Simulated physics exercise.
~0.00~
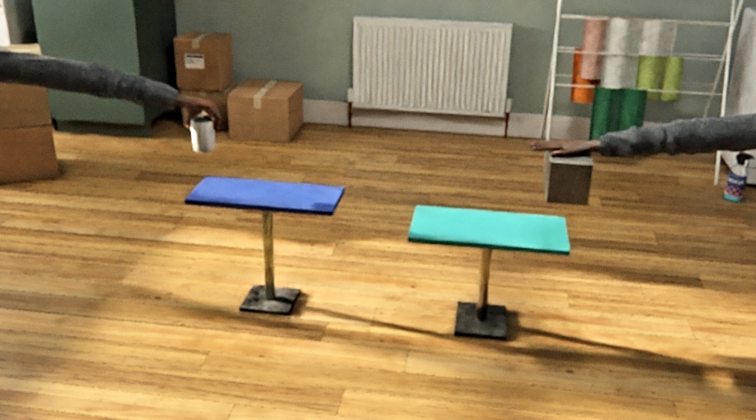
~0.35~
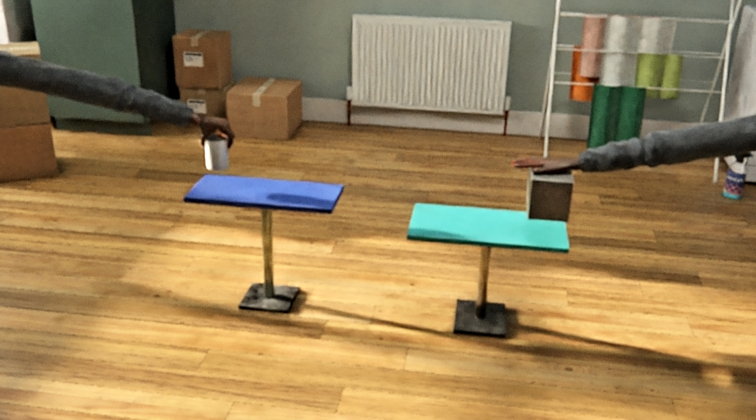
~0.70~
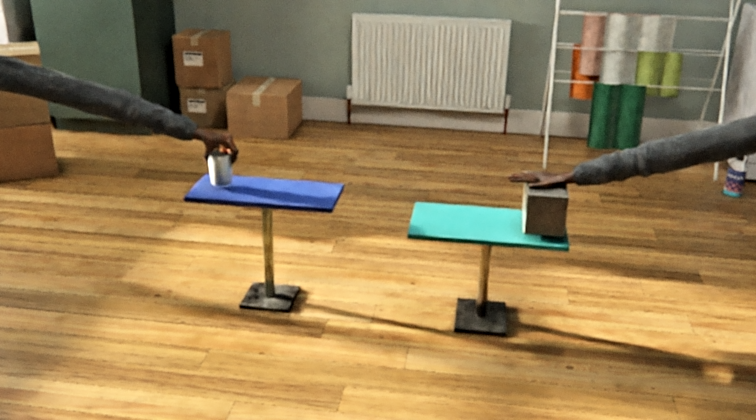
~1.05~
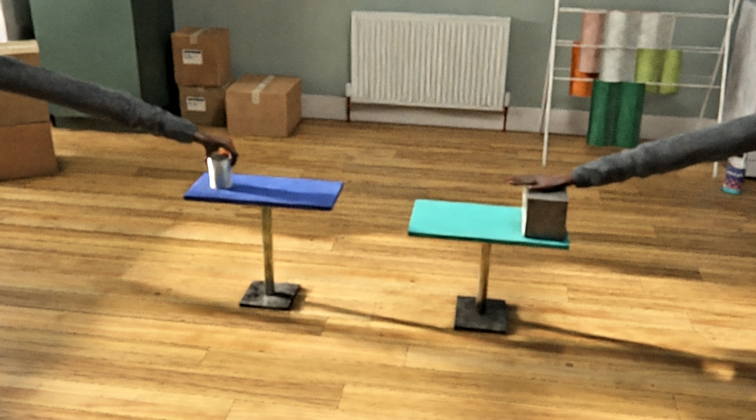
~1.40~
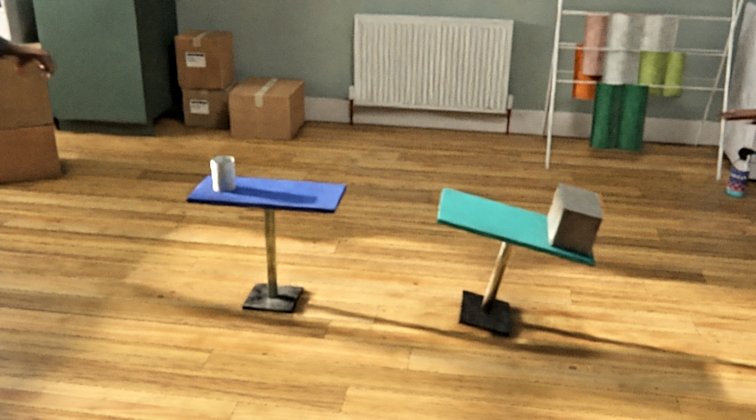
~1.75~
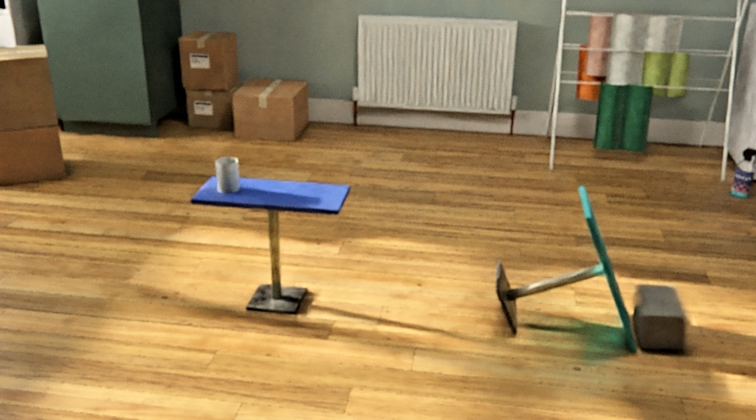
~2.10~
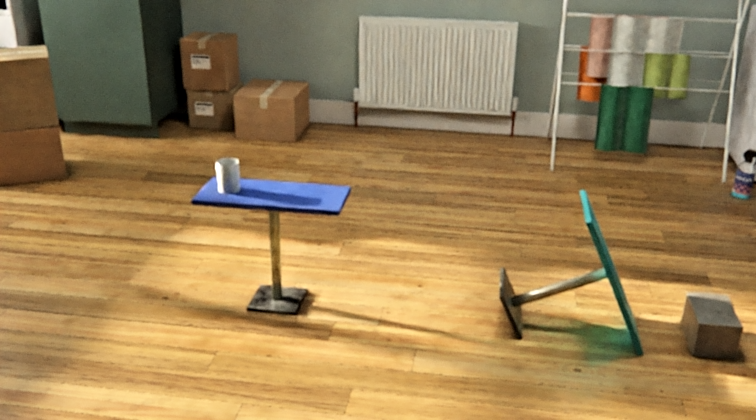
Two hands setting a white cup on a blue stand and a grey block on a turquoise table, which topples while the blue stays upright.
